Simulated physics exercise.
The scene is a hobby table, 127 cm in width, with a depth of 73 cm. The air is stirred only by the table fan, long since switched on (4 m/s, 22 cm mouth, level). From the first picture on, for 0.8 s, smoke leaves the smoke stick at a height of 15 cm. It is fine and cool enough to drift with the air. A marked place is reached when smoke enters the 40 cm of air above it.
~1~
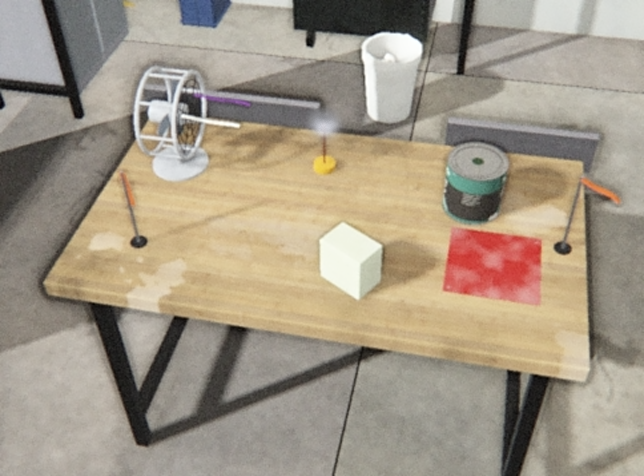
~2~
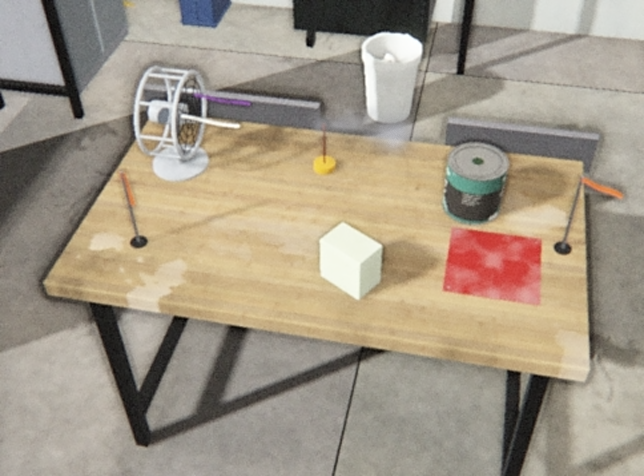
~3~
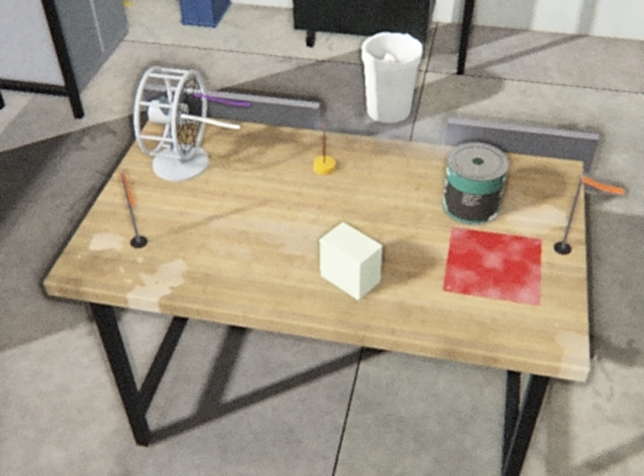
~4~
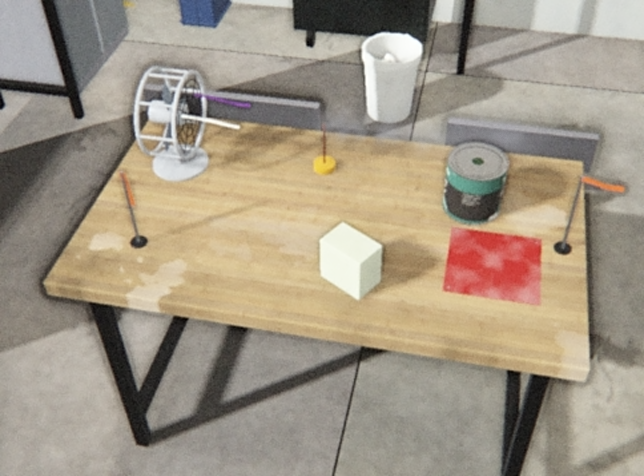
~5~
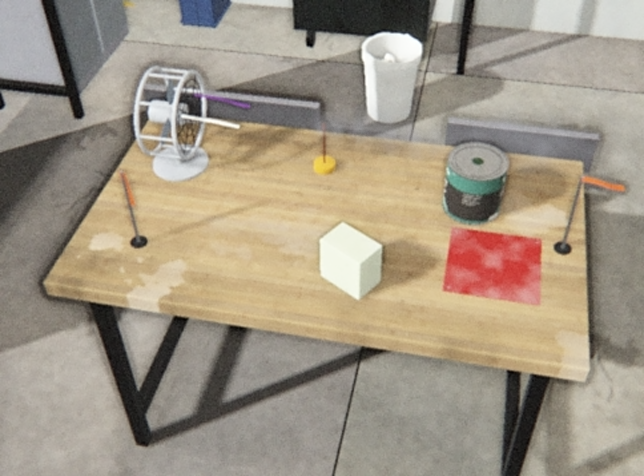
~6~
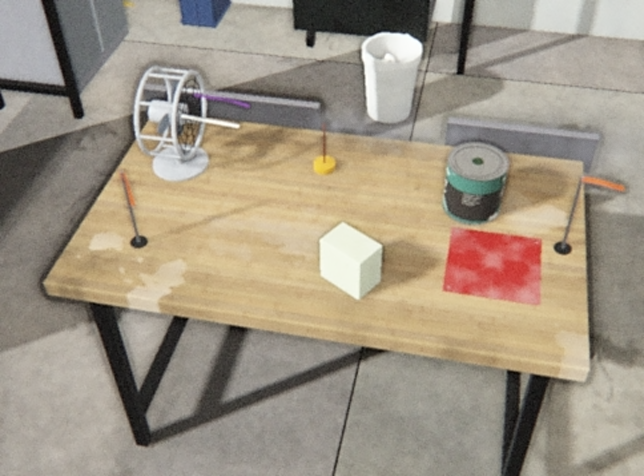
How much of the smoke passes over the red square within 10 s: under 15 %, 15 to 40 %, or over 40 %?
The share reaching it is under 15 %.
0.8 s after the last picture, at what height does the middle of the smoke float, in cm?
About 16 cm.
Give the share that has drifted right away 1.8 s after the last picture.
Some 100 per cent.
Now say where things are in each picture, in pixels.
In the first frame, the smoke is thickest near (325, 124), the smoke stick stands at (324, 133) and the table fan is at (172, 113).
In the second frame, the smoke is thickest near (386, 130) and reaches out to (407, 135) and the red square is centred on (494, 265).
In the third frame, the smoke is thickest near (420, 132) and reaches out to (461, 131), a ribbon ends at (132, 204) and a ribbon ends at (623, 192).
In the fourth frame, the smoke is thickest near (443, 132) and reaches out to (529, 138), the top of a block is at (351, 243) and the top of a tin is at (478, 161).
In the fifth frame, the smoke is thickest near (472, 134) and reaches out to (576, 148).
In the sixth frame, the smoke is thickest near (496, 136) and reaches out to (628, 153), a ribbon ends at (132, 204) and a ribbon ends at (623, 188).
Then, 0.8 s after the last picture we count, 1 % has passed over the red square, with 22 % still about or yet to come, and the middle of the rest is near (633, 136).
Then, 1.8 s after the last picture we count, 1 % has passed over the red square, with 1 % still about or yet to come.
Then, 3.8 s after the last picture we count, 1 % has passed over the red square, with 0 % still about or yet to come.
Then, 9.8 s after the last picture we count, 1 % has passed over the red square, with 0 % still about or yet to come.
